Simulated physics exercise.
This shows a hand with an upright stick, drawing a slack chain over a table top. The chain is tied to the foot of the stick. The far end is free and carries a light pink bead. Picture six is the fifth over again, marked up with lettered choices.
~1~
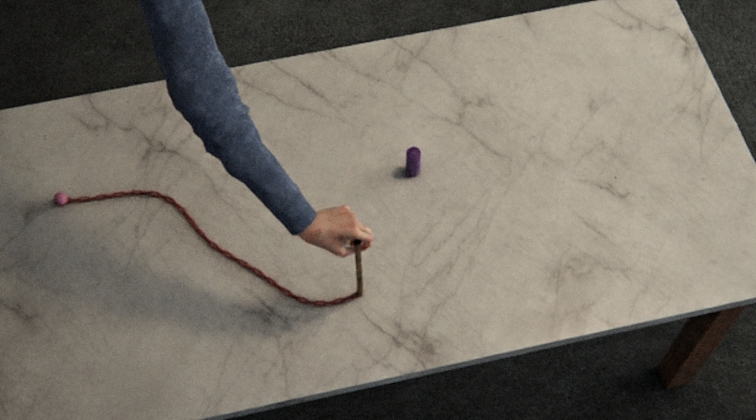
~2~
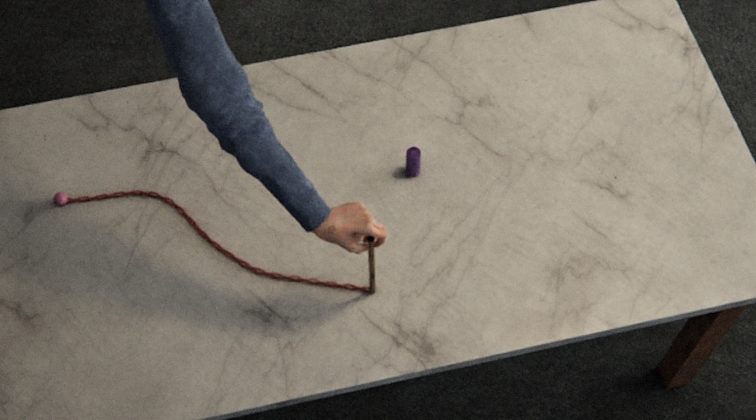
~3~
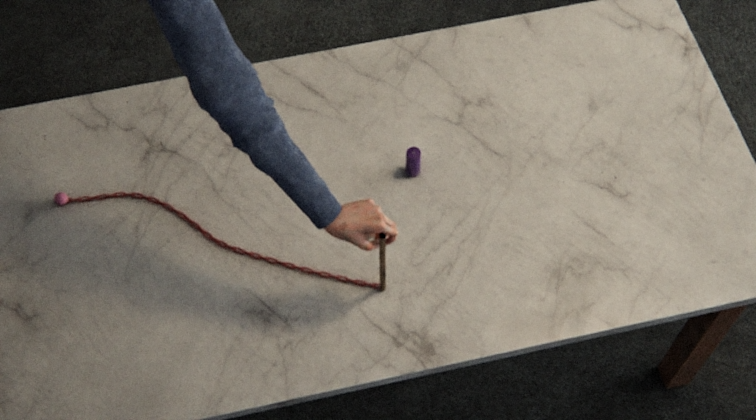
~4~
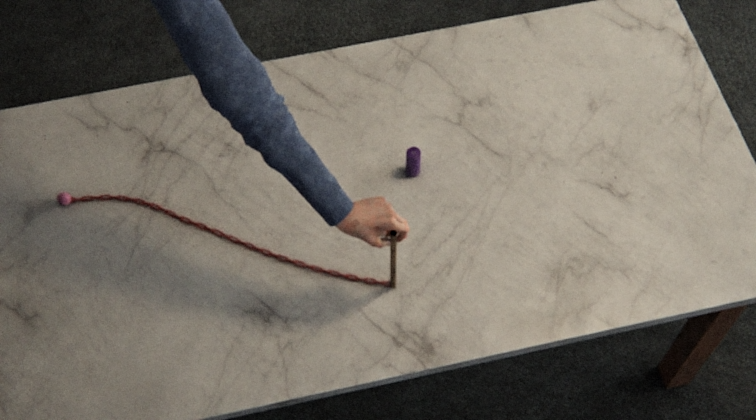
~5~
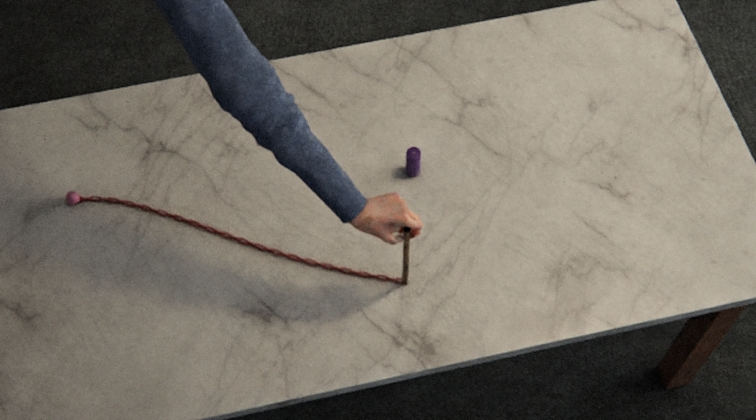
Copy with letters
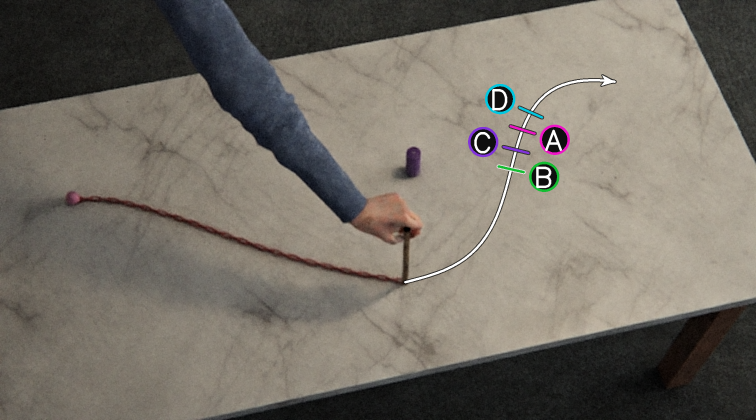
On a marble-topped table, a hand holding an upright stick drew a slack reddish chain to the right past a purple candle, straightening its curves before the pink bead at the far end began sliding along.
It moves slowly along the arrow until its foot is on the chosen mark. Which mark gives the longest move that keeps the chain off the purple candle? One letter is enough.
Up to mark D.
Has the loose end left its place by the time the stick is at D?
Yes.
On the marked copy, A at (523, 130); B at (511, 169); C at (516, 150); D at (531, 113); the route from (405, 282) via (512, 164) to (615, 82).
With D. Early on, foot of the stick (482, 243), middle of the chain (303, 246), free end (137, 208).
Further on, foot of the stick (511, 171), middle of the chain (351, 229), free end (180, 218).
At the end, foot of the stick (531, 113), middle of the chain (393, 194), free end (227, 224); nothing has been touched.
As for the rest, A is safe but short; B is safe but short; C is safe but short.
